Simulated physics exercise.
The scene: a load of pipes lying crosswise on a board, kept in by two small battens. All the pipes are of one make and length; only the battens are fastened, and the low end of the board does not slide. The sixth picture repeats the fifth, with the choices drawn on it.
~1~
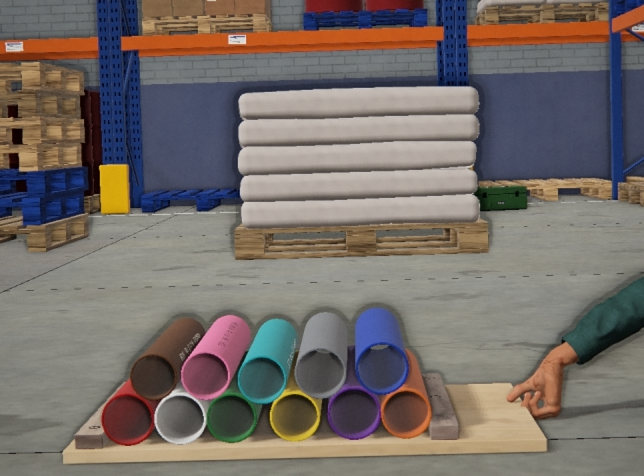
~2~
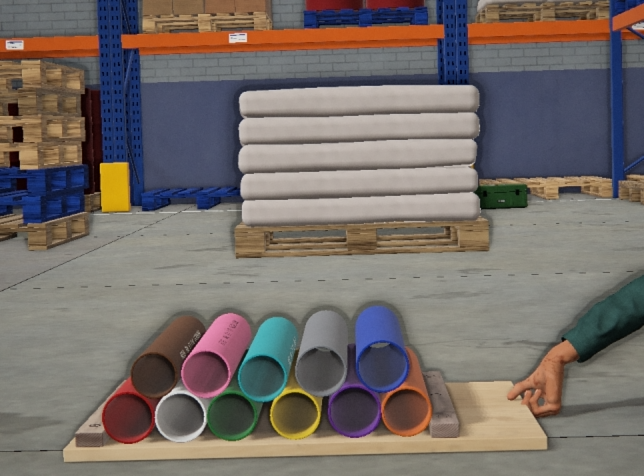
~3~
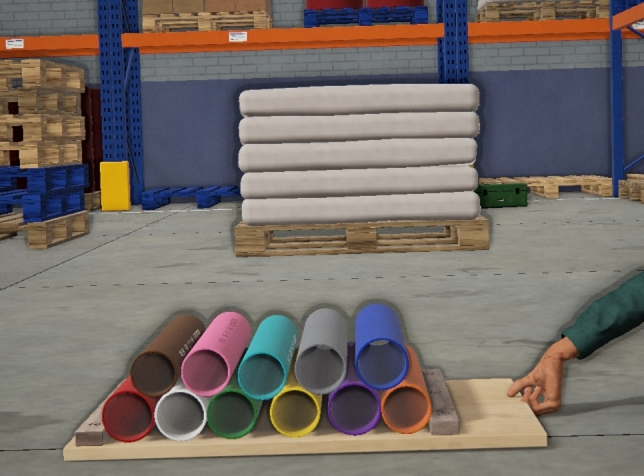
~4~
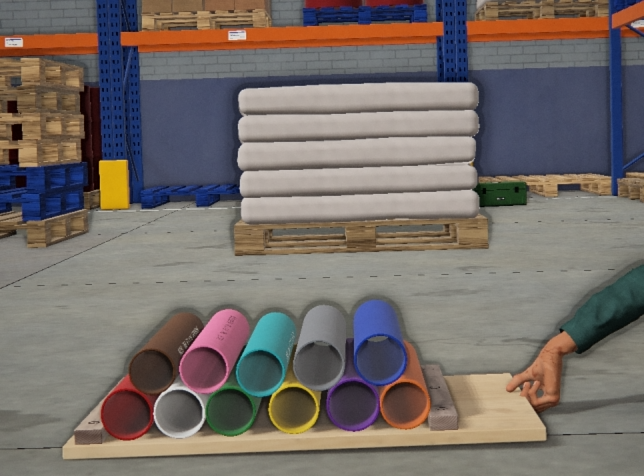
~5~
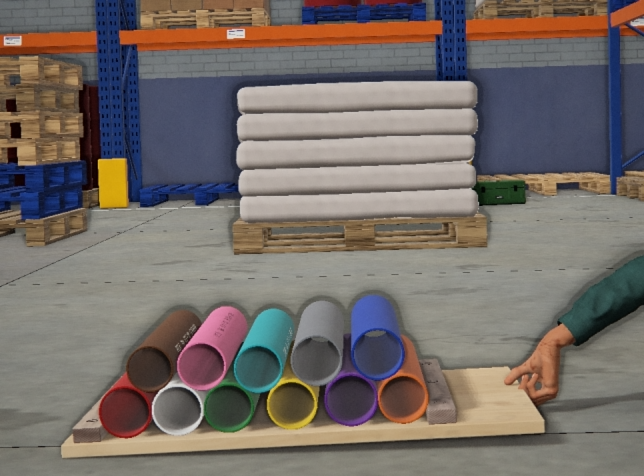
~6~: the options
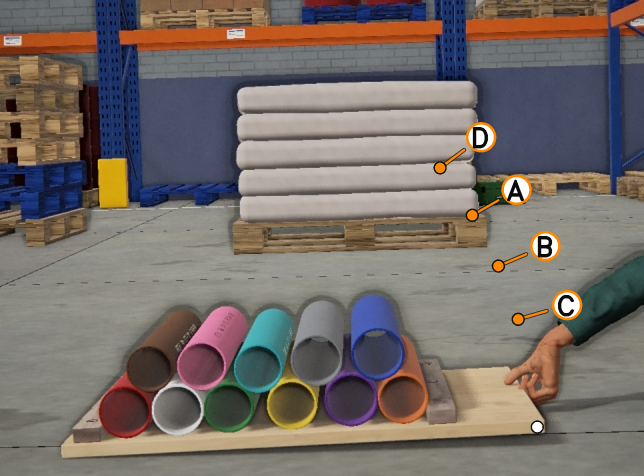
Coloured pipes lie stacked in two rows on a pale wooden board between small blocks, with brown, pink, turquoise, grey and blue above red, white, green, yellow, purple and orange. The steady, front-on view shows a warehouse floor, with long pale rolls piled on a pallet behind and blue-and-orange racking beyond. At right, a green-sleeved hand keeps touching the board's end as board and pipes shift very slightly.
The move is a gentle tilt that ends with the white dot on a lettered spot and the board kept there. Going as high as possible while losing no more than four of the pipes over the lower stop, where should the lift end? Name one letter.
At most to A.
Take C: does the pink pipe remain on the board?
The pink pipe: Yes.
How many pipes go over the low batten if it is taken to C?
It comes to none.
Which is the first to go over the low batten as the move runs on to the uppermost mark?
It is the brown one.
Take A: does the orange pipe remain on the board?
The orange pipe: Yes.
On the copy, A at (472, 215); B at (499, 266); C at (518, 319); D at (440, 168); the white dot at (537, 427).
On A. First, board at 17°.
Then, board at 28°.
Finally, board at 28°, none over the low batten.
By contrast, B none over the low batten; C none over the low batten; D ten over the low batten.
